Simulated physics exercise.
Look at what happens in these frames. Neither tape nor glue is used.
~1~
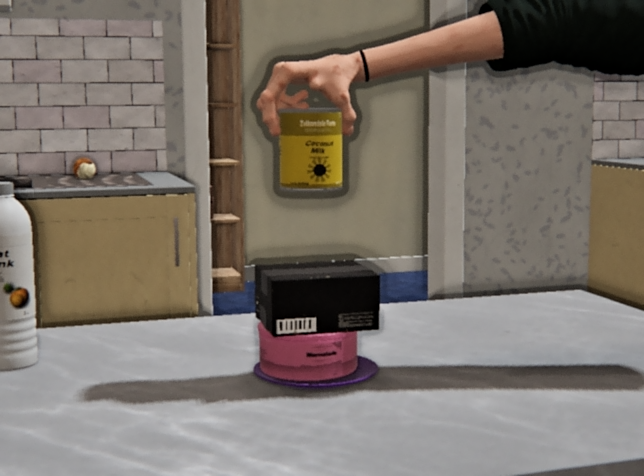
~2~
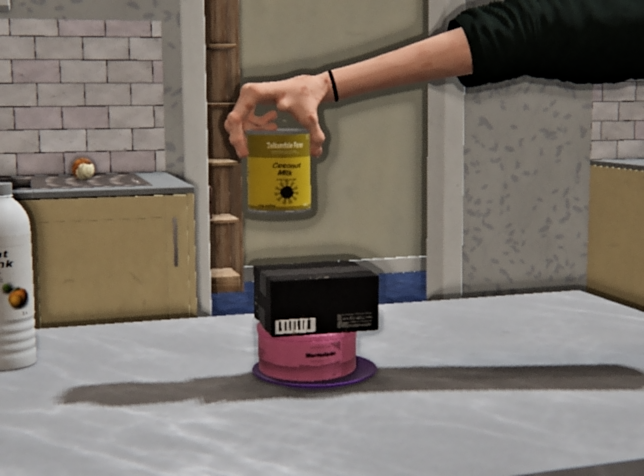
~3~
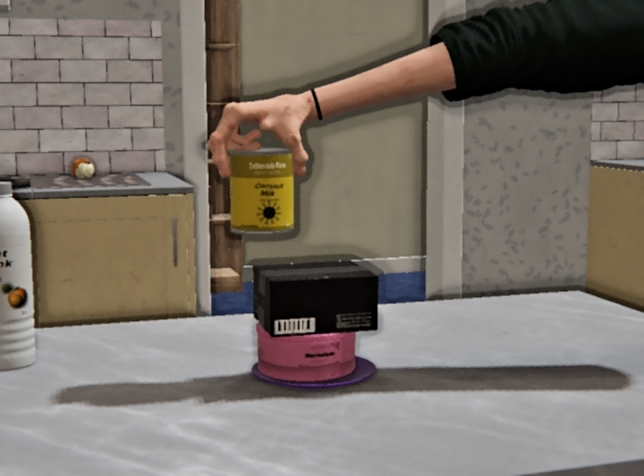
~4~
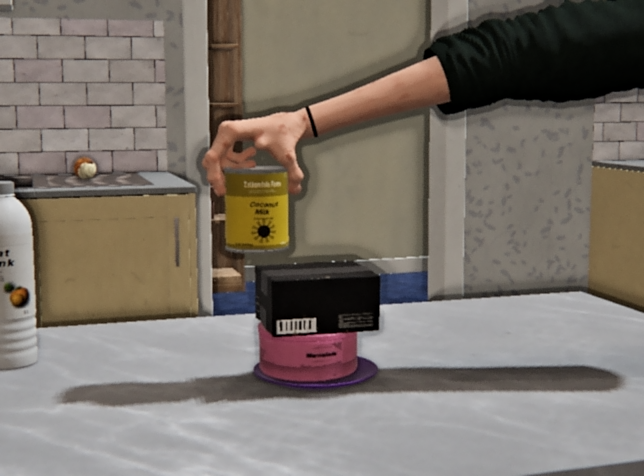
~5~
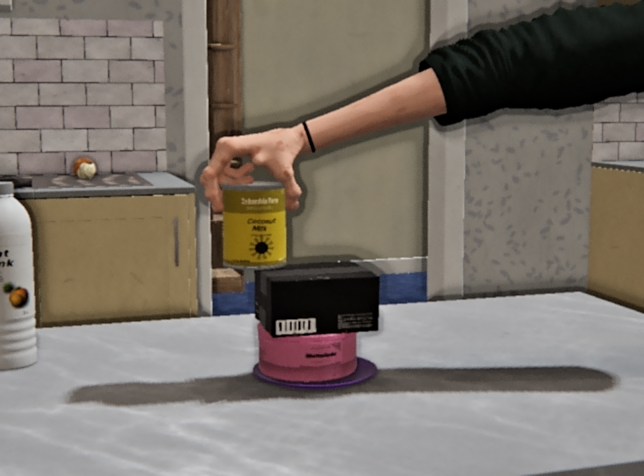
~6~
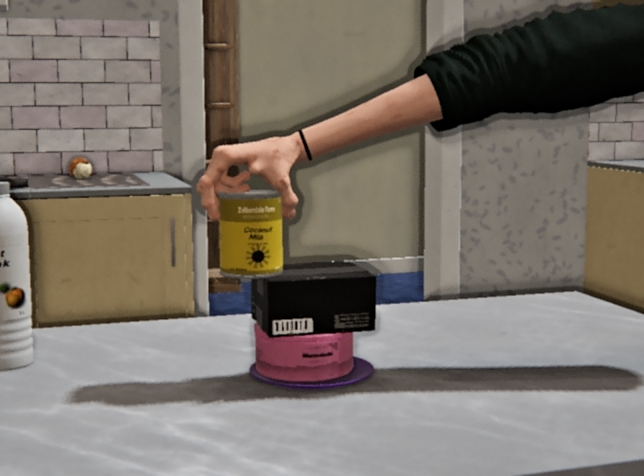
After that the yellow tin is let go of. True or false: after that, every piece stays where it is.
False.
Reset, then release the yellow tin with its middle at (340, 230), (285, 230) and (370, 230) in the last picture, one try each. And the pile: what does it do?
In order, the pile stands firm, then stands firm, and lastly tumbles down.
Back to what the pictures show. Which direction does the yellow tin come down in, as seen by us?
It goes to the left.
Then, 0.40 s after the last picture, yellow tin now fallen.
Then, 0.50 s after the last picture, things are still on the move.
Then, 1.90 s after the last picture, nothing new.
At rest, fallen, yellow tin; the other 4 in place. Seen from the same camera at the end, yellow tin near (162, 364). The pile loses its balance.
